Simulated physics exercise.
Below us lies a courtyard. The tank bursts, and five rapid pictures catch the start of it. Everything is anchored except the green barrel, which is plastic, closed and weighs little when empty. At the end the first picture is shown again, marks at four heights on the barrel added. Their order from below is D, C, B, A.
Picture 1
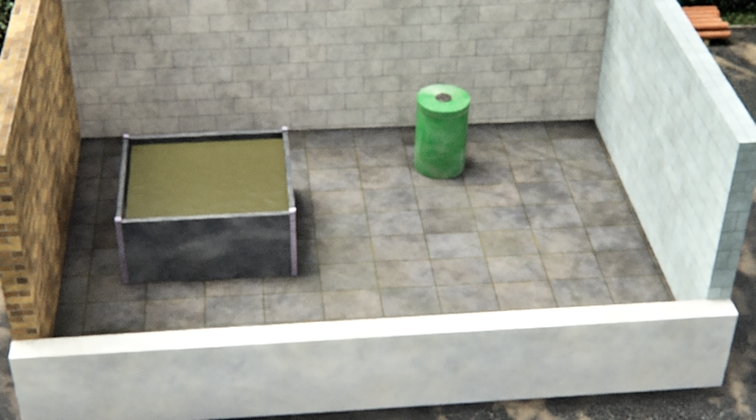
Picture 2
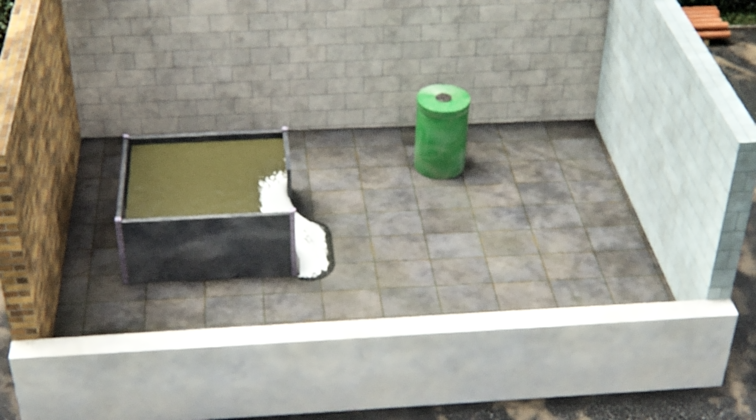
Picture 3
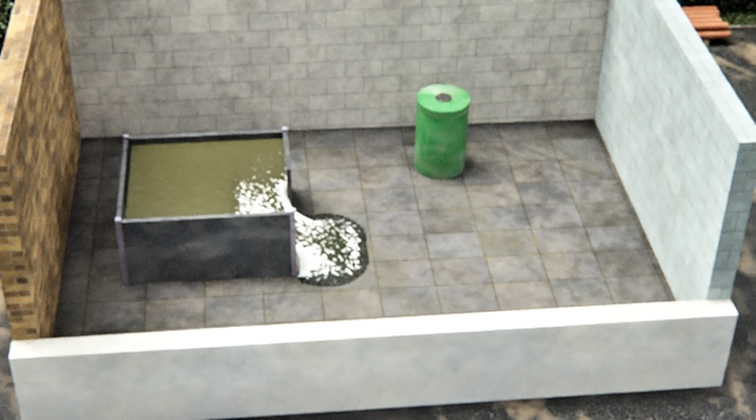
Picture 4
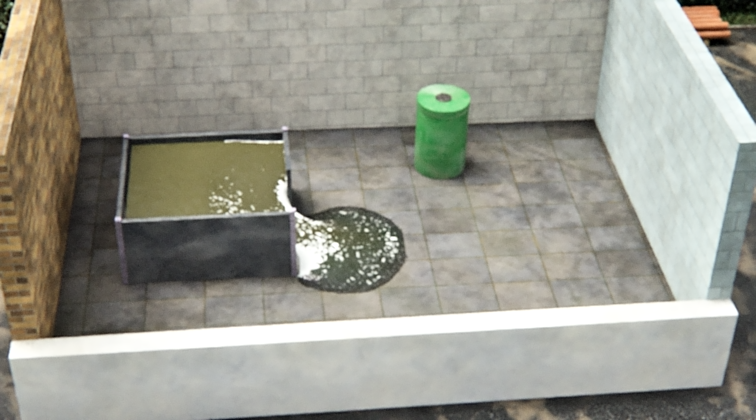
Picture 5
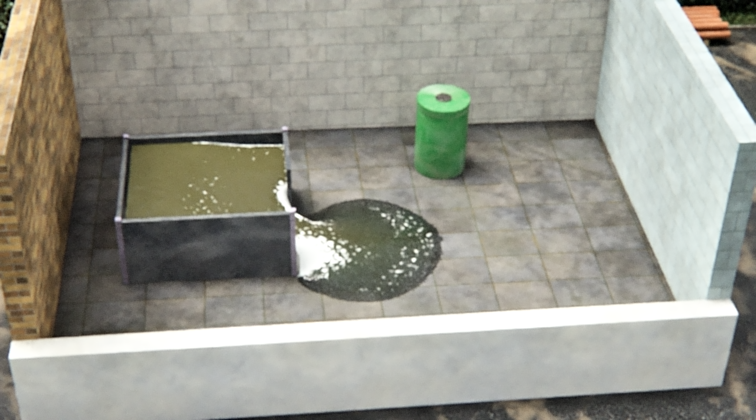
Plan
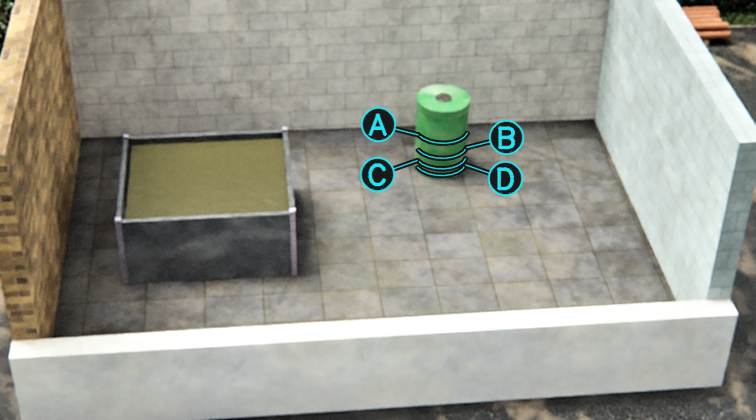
We see a walled courtyard with a full tank on the left and a green barrel standing near the back wall. Murky water pours from the tank's right side, foaming white, and spreads rightward across the tiles in a widening puddle.
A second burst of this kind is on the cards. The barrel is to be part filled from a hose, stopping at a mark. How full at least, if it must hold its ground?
C is the one.
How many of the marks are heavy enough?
Three of the four.
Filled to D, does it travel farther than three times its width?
No, it does not.
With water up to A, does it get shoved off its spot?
No, that is safe.
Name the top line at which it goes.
Here it is line D.
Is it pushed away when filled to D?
Yes, it does.
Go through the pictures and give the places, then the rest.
The first frame shows lid of the green barrel at (443, 98); tank full, its middle at (206, 180).
In the second frame, 1 % of the ground wet, in view closest to the barrel at (317, 226).
In the third frame, 3 % of the ground wet, in view closest to the barrel at (339, 219).
In the fourth frame, 6 % of the ground wet, in view closest to the barrel at (368, 215).
The fifth frame shows lid of the green barrel at (443, 98); 9 % of the ground wet, in view closest to the barrel at (383, 204).
On the marked copy, A at (445, 143); B at (444, 158); C at (444, 168); D at (443, 175); from the bottom up D, C, B, A.
If A is chosen, it does not move.
If B is chosen, it does not move.
If C is chosen, it does not move.
If D is chosen, it is pushed about its own width away.
